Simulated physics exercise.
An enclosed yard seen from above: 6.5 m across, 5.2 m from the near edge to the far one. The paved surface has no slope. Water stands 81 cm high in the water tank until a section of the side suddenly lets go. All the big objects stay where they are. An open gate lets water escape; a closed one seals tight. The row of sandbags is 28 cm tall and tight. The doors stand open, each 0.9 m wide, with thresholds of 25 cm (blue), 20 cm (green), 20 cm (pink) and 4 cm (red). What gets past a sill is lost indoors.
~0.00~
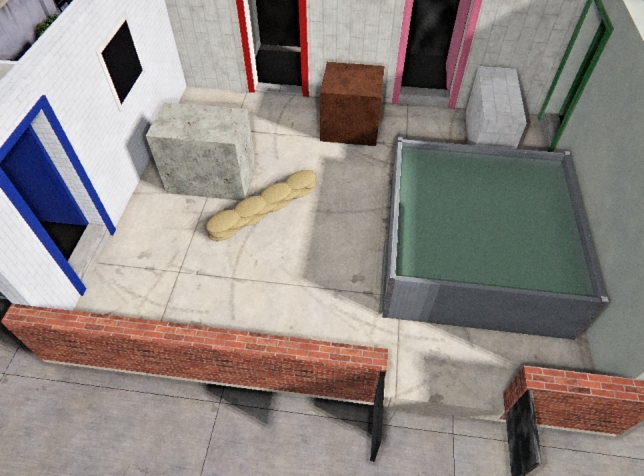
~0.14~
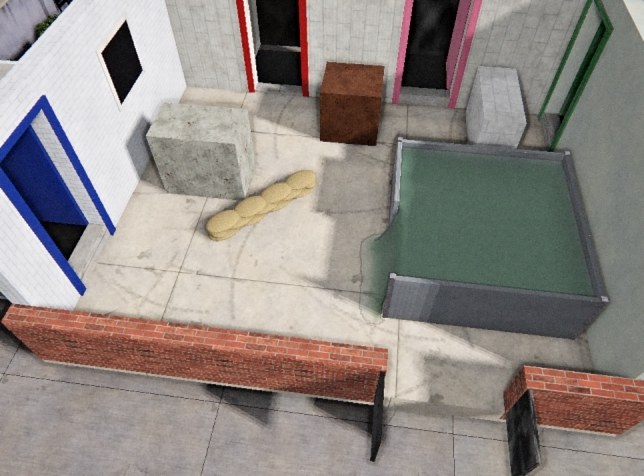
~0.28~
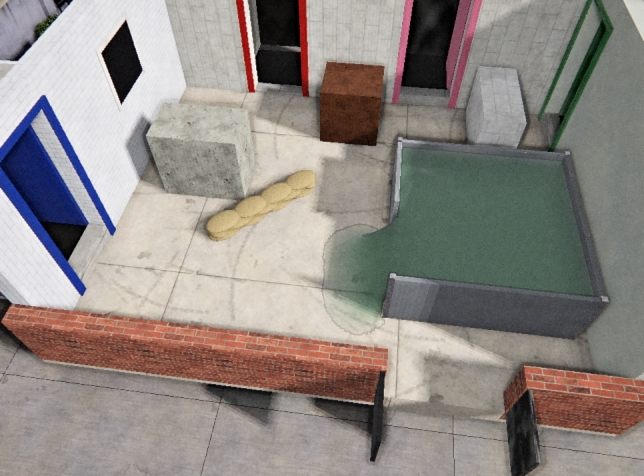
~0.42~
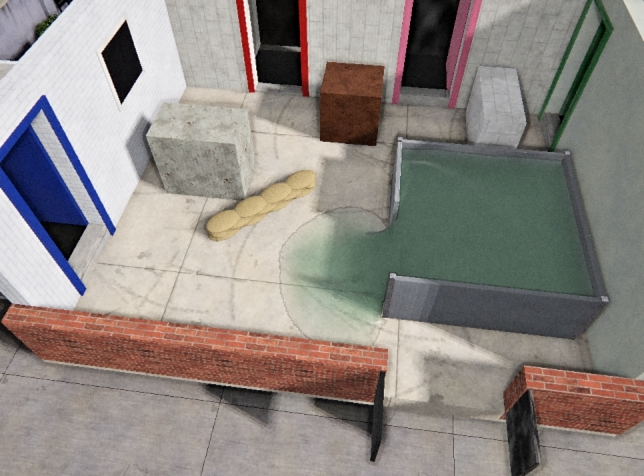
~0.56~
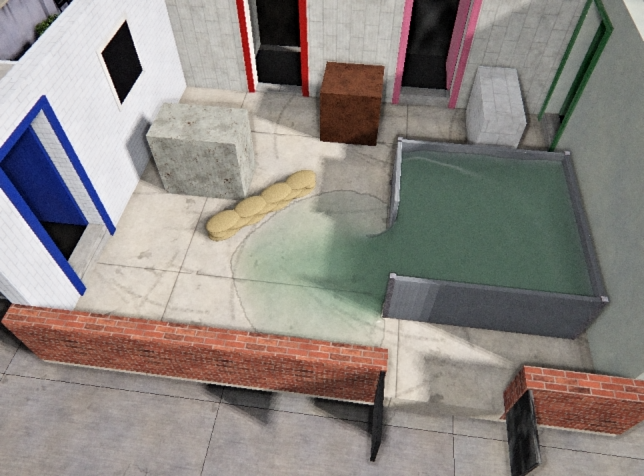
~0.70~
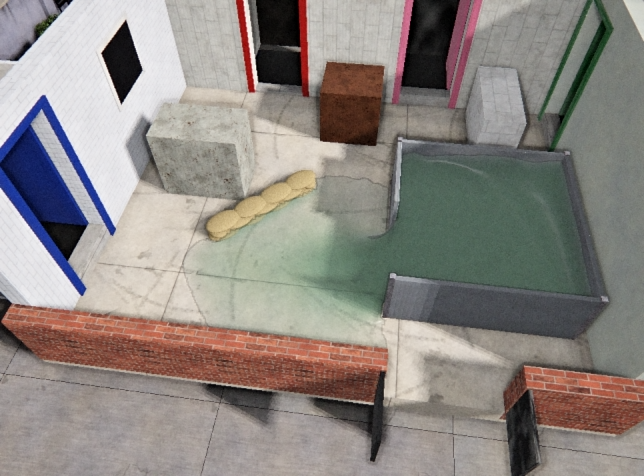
Green water pouring through a gap in a grey tank's left side, spreading leftward across a paved yard past a sandbag row.
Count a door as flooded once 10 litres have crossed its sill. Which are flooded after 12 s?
Within that time: At the blue door it passes the limit; at the green door it does not reach the limit; at the pink door it keeps below the limit; at the red door it passes the limit.
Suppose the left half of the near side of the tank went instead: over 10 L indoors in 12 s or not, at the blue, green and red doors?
Then: Blue under, green below, red below.
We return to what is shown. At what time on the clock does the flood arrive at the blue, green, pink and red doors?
Blue 1.0 s, green 6.0 s, pink 4.0 s, red 2.6 s.
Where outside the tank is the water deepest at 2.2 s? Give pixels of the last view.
Near (75, 310).
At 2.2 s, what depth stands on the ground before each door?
In cm: Blue 44, green 0, pink 0, red 0.
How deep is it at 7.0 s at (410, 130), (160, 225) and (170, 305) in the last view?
Roughly 10, 20 and 18 cm, in turn.
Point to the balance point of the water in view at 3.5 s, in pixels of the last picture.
Around (320, 249).
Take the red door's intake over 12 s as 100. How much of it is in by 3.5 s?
Some 0 per cent by then.
After 1.4 s water covers 35 % of the floor and is deepest (52 cm) near (62, 335); blue door 31 cm at the sill, 1 L in, green door not reached, pink door not reached, red door not reached.
After 2.2 s water covers 45 % of the floor and is deepest (64 cm) near (75, 310); blue door 44 cm at the sill, 33 L in, green door not reached, pink door not reached, red door not reached.
After 3.5 s water covers 60 % of the floor and is deepest (43 cm) near (187, 87); blue door 39 cm at the sill, 155 L in, green door not reached, pink door not reached, red door 1 cm at the sill, 0 L in.
After 7.0 s water covers 95 % of the floor and is deepest (23 cm) near (165, 201); blue door 20 cm at the sill, 210 L in, green door 5 cm at the sill, 0 L in, pink door 9 cm at the sill, 0 L in, red door 9 cm at the sill, 48 L in.
After 12.0 s water covers 95 % of the floor and is deepest (20 cm) near (528, 114); blue door 13 cm at the sill, 210 L in, green door 17 cm at the sill, 0 L in, pink door 17 cm at the sill, 1 L in, red door 8 cm at the sill, 94 L in.
